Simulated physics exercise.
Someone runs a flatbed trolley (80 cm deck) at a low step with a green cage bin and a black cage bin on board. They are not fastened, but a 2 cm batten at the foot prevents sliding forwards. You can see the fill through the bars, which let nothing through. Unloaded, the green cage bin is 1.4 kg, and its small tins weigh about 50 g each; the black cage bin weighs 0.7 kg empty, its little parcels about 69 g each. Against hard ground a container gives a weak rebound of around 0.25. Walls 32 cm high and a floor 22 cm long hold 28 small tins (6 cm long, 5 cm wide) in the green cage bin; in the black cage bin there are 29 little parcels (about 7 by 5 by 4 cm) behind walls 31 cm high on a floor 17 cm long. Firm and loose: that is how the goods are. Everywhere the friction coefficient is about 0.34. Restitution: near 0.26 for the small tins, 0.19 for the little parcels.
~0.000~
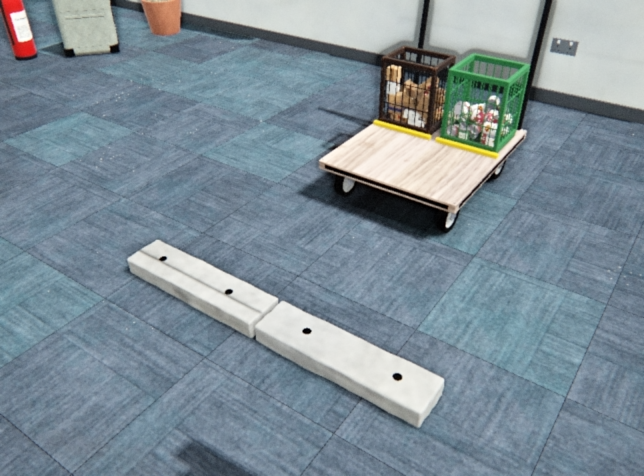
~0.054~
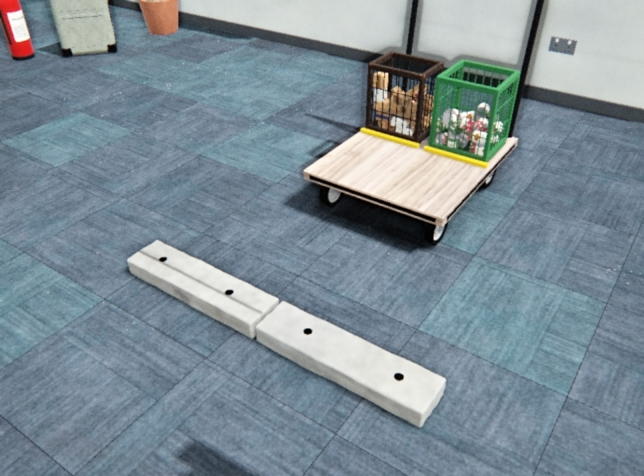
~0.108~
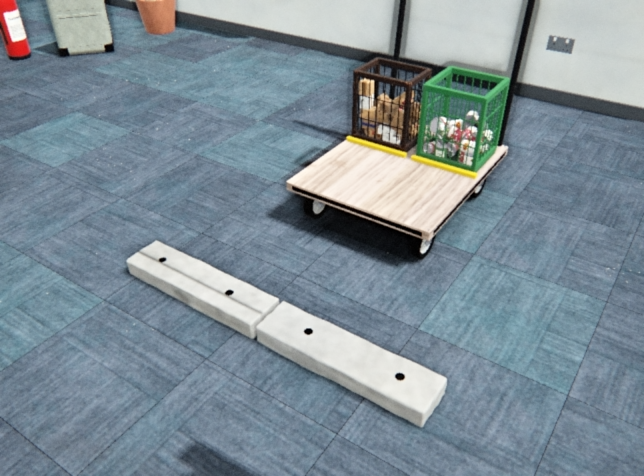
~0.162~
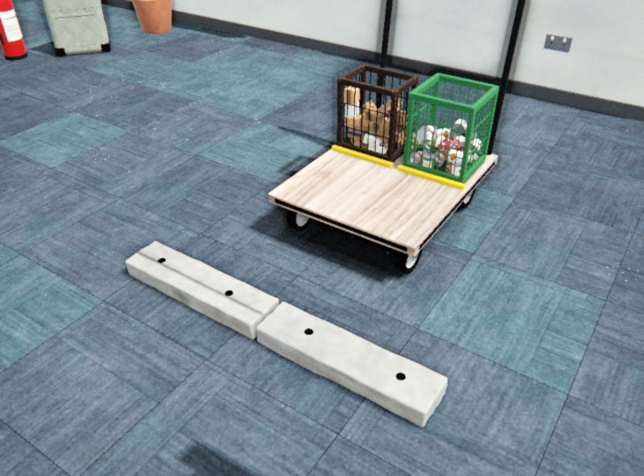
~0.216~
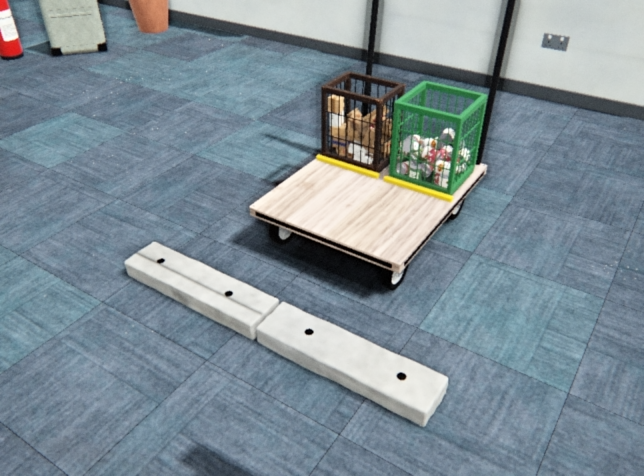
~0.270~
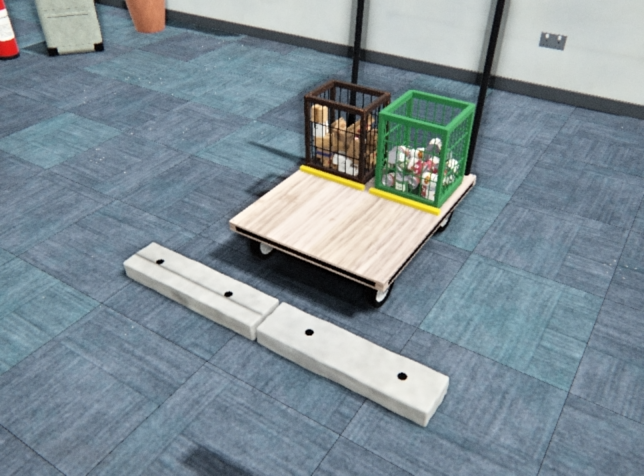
A flatbed trolley with a pale wooden deck rolls across a blue carpeted room, seen from above at an angle. At its back, before dark uprights, a black cage bin stands left of a green one, both partly filled with small goods behind yellow strips. It glides steadily down and left, nearer two pale low blocks, the bins riding along without visible shifting, while the camera drifts slightly.
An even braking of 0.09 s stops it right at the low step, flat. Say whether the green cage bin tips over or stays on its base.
The green cage bin stays on its base.
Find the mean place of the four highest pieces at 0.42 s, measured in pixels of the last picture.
I'd put it at about (312, 147).
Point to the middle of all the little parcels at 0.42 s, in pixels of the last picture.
(319, 160).
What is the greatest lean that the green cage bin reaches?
Max lean: Roughly 15 degrees.
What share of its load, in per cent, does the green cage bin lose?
Share of items: Approx. 0 %.
After 0.30 s, it starts to lose speed.
After 0.42 s, the green cage bin leans 11° with 0 of 28 out and the black cage bin leans 18° with 0 of 29 out.
After 0.60 s, the green cage bin leans 10° with 0 of 28 out and the black cage bin leans 72° with 0 of 29 out.
After 0.90 s, the green cage bin is upright with 0 of 28 out and the black cage bin is down with 1 of 29 out.
Outcome (at 1.07 s), the green cage bin is upright with 0 of 28 out and the black cage bin is down with 3 of 29 out. Greatest lean of the green cage bin, 16°.
